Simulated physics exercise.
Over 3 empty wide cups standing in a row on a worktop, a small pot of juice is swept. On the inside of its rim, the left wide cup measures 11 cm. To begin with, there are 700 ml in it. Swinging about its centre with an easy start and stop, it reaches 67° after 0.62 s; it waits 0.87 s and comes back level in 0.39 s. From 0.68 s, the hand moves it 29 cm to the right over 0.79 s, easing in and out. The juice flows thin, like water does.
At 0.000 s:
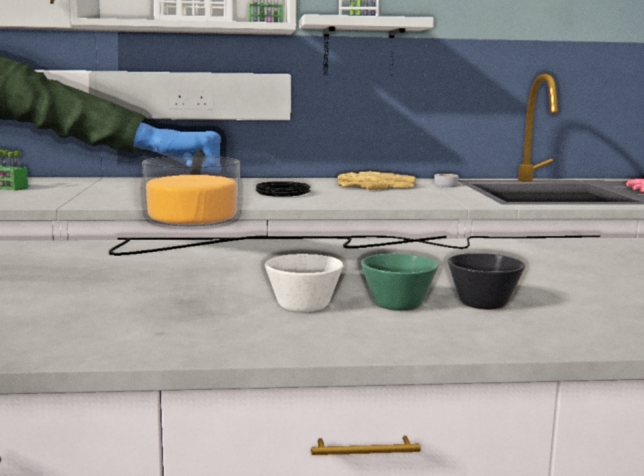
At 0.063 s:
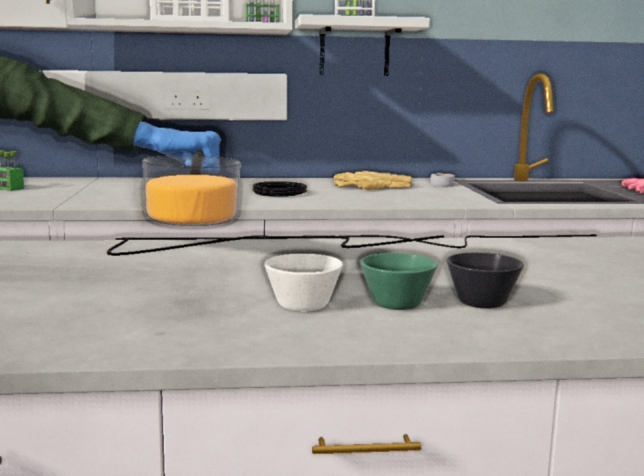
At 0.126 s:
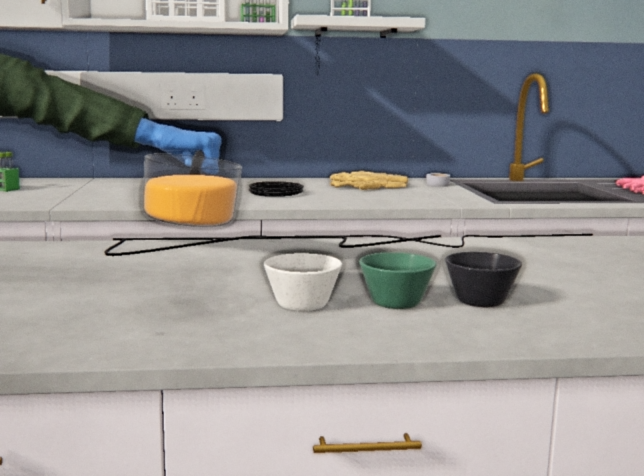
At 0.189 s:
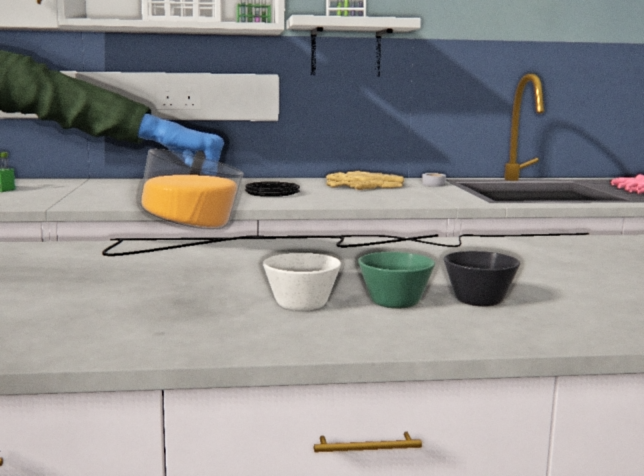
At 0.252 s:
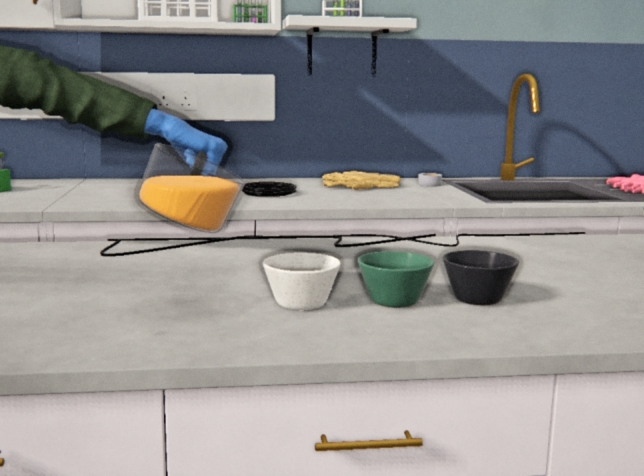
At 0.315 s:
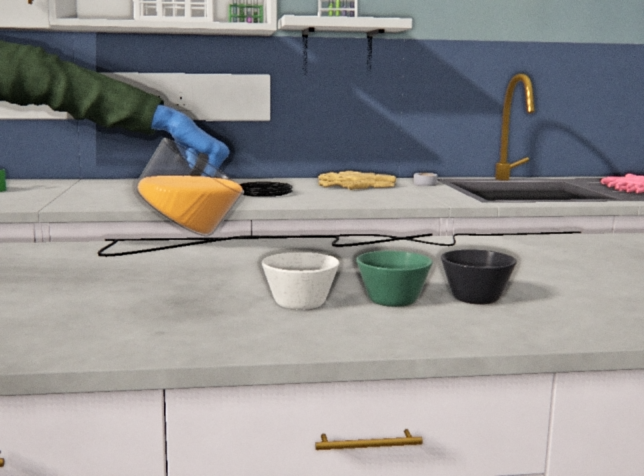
A blue-gloved hand on a green-sleeved arm tilts a clear pot of orange juice clockwise, slowly and then faster, its right side dipping while the juice stays inside. White, green and black empty cups stand in a row, left to right, on a pale grey worktop. The kitchen, seen from the front with a brass tap at right against a blue wall, drifts slightly left behind them.
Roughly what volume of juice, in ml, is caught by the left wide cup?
220 ml.
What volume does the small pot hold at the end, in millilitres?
I'd say some 100 ml.
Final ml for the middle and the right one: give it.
You'd find around 70 ml in the middle and around 90 ml on the right.
Then, 0.75 s in, the tilt is 67° and from the left they hold 160 ml, 0 ml, 0 ml, the small pot 305 ml, and 70 ml is on the worktop.
Then, 1.07 s in, the tilt is 67° and from the left they hold 220 ml, 25 ml, 0 ml, the small pot 255 ml, and 160 ml is on the worktop.
Then, 1.40 s in, the tilt is 67° and from the left they hold 215 ml, 70 ml, 20 ml, the small pot 135 ml, and 200 ml is on the worktop.
Then, 1.76 s in, the tilt is 14° and from the left they hold 220 ml, 75 ml, 85 ml, the small pot 105 ml, and 215 ml is on the worktop.
Finally, from the left they hold 220 ml, 75 ml, 85 ml, the small pot 105 ml, and 220 ml is on the worktop.
